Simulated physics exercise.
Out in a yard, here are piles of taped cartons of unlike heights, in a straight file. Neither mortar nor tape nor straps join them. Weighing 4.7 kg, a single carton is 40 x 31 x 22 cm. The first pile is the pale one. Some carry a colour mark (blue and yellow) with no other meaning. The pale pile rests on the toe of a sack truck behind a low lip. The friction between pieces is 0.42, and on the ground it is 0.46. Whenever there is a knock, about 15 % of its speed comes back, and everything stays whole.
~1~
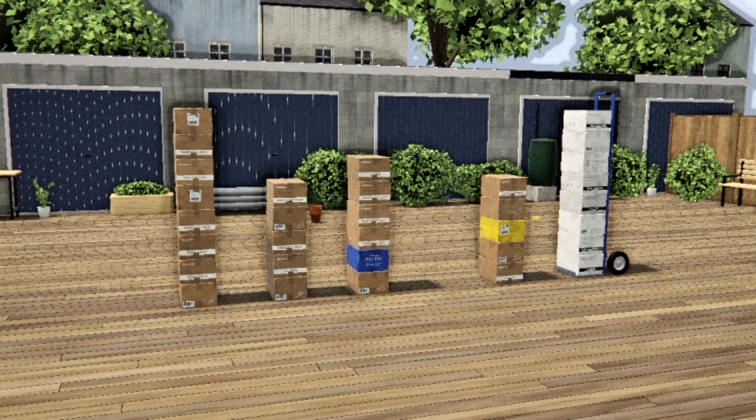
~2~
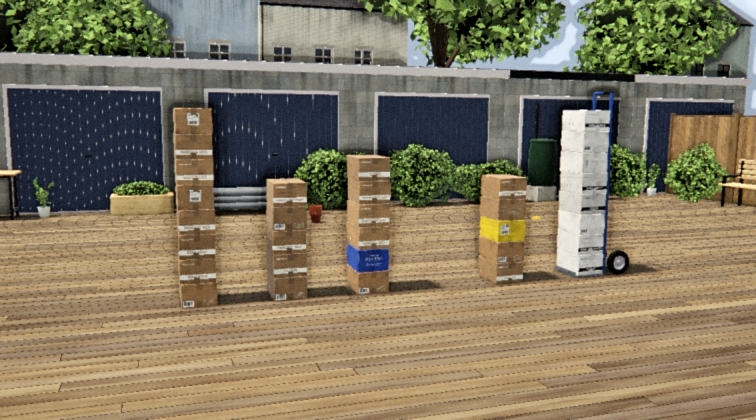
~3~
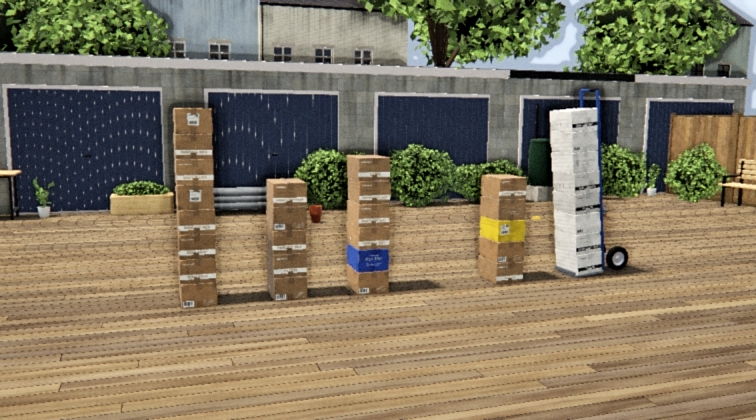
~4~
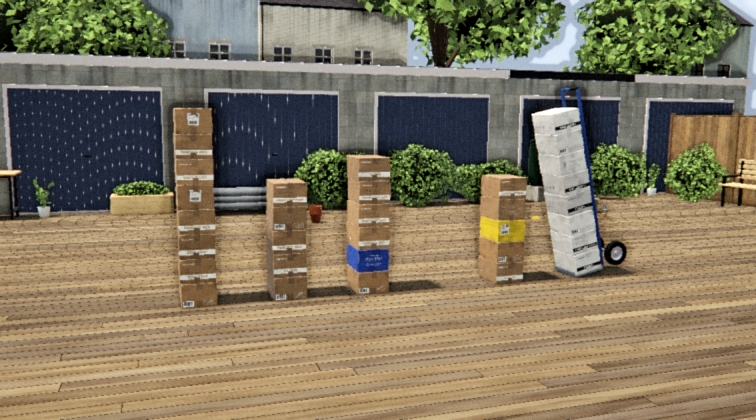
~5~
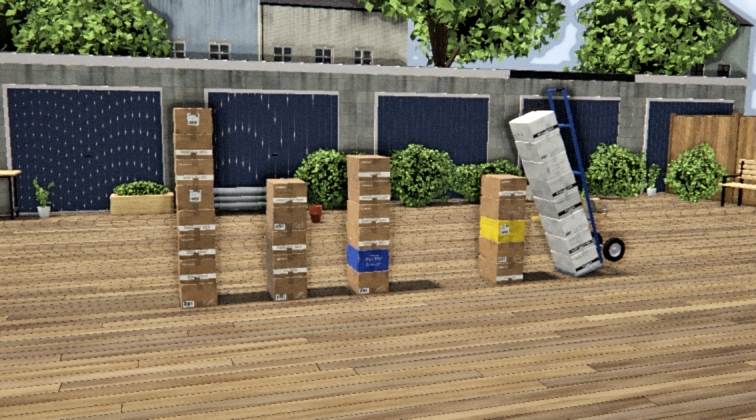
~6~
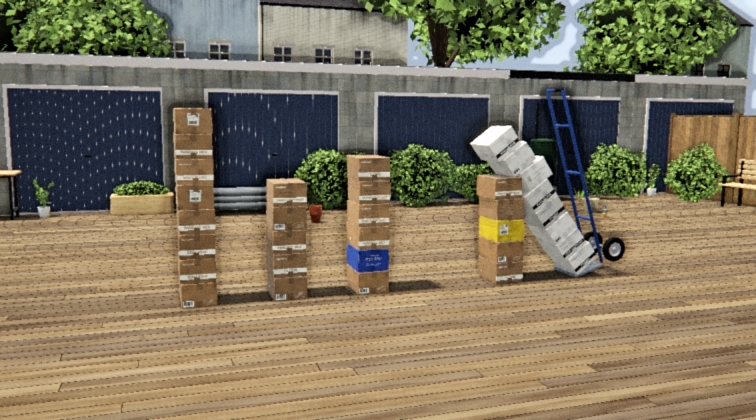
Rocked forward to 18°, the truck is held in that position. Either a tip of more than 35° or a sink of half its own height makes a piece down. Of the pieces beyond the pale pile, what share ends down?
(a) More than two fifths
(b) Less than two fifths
(b) Less than two fifths.
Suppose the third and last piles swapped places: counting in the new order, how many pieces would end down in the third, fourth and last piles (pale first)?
Count of fallen pieces - third: 0; fourth: 0; last: 0.
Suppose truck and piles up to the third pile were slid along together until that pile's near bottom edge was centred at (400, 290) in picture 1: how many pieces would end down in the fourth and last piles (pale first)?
It would come to fourth 0, last 0.
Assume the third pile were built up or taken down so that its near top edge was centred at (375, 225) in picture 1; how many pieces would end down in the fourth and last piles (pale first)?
Down by pile: Fourth 0, last 0.
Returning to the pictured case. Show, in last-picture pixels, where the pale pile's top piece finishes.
Somewhere about (395, 274).
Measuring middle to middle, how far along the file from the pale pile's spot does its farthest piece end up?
Something like 220 cm along the file.
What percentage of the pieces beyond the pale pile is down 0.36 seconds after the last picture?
By then 0 %.
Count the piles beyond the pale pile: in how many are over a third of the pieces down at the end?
By my count, 1.
Then, 0.14 s on from the sixth picture, 8 of the pale pile down; none of the 24 other cartons down, 5 disturbed; yellow carton tipped 5°.
Then, 0.36 s on from the sixth picture, 8 of the pale pile down; none of the 24 other cartons down, 5 disturbed; yellow carton tipped 16°.
Then, 0.60 s on from the sixth picture, 8 of the pale pile down; 4 of the 24 other cartons down; yellow carton tipped 38°, 9 cm lower.
Then, 0.94 s on from the sixth picture, 8 of the pale pile down; 4 of the 24 other cartons down; yellow carton tipped 62°, 36 cm lower; blue carton displaced 24 mm.
Finally, 8 of the pale pile down; 4 of the 24 other cartons down; yellow carton tipped 60°, 36 cm lower; blue carton displaced 26 mm. That is 17 per cent. Seen by the last camera, middles, yellow carton near (445, 265), blue carton near (365, 257).
